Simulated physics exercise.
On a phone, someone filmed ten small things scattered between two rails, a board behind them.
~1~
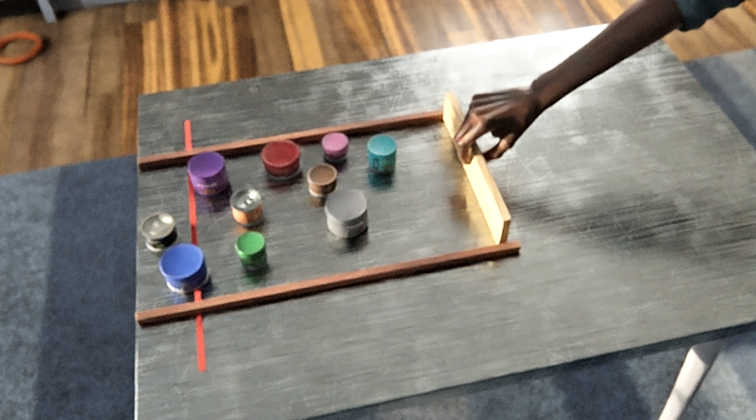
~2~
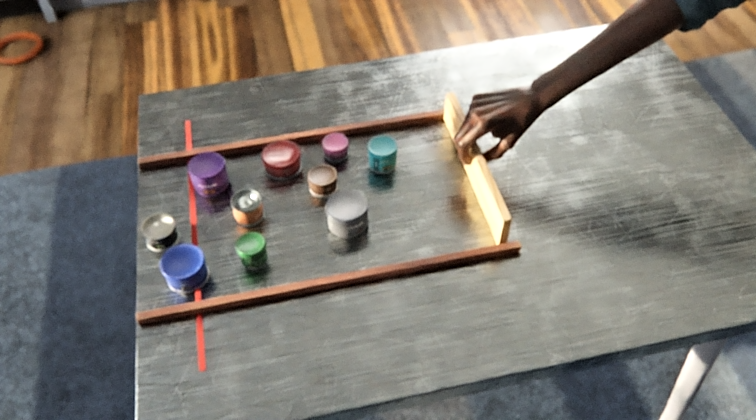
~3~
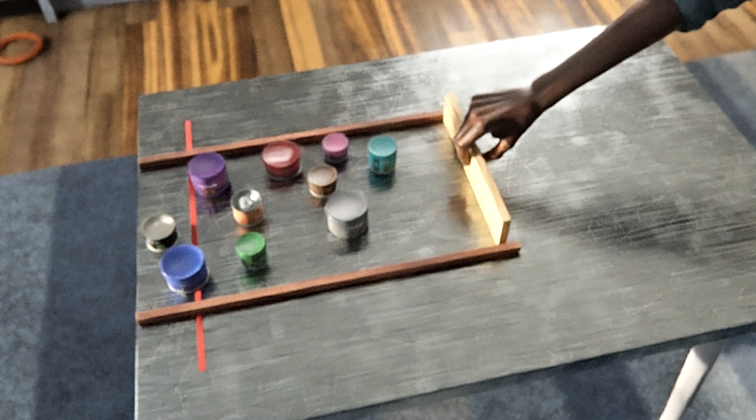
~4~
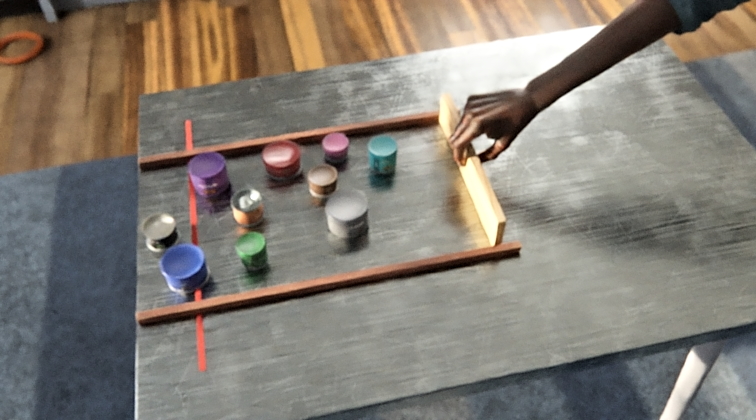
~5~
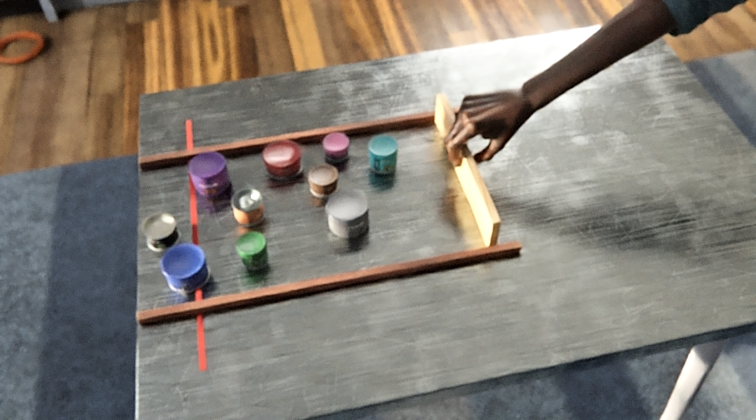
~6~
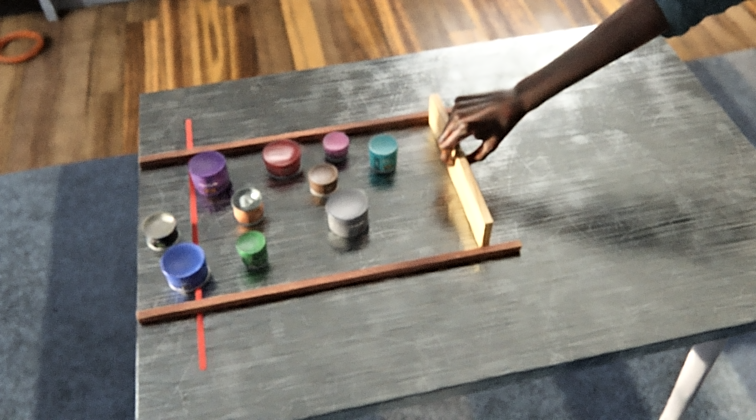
A hand slides the wooden board slightly left between two rails toward the scattered, unmoving containers.
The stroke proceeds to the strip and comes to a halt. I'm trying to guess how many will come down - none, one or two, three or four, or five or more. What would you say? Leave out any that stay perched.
Well, what drops off the end works out to one or two of them.
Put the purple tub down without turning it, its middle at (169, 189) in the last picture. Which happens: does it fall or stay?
From that start, the object then does not stay.
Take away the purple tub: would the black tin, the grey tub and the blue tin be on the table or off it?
Black tin - gone; grey tub - safe; blue tin - safe.
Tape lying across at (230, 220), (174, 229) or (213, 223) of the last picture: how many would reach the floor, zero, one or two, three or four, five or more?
First none, then five or more, and lastly 1 or 2.
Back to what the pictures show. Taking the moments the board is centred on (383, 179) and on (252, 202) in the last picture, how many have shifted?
The number moved is 1 and then 8.
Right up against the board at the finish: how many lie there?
It ends up touching 5.
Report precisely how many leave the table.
Count of fallen: 2.
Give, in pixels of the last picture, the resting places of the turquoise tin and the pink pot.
Turquoise tin: (175, 188); pink pot: (177, 166).
Soon after, none off yet; black tin at rest near (161, 231); blue tin at rest near (186, 267); purple tub at rest near (210, 173).
After that, none off yet; black tin at rest near (161, 231); blue tin at rest near (186, 267); purple tub displaced a little near (196, 176).
In the end, the number that fall off is one or two; gone, purple tub and black tin.
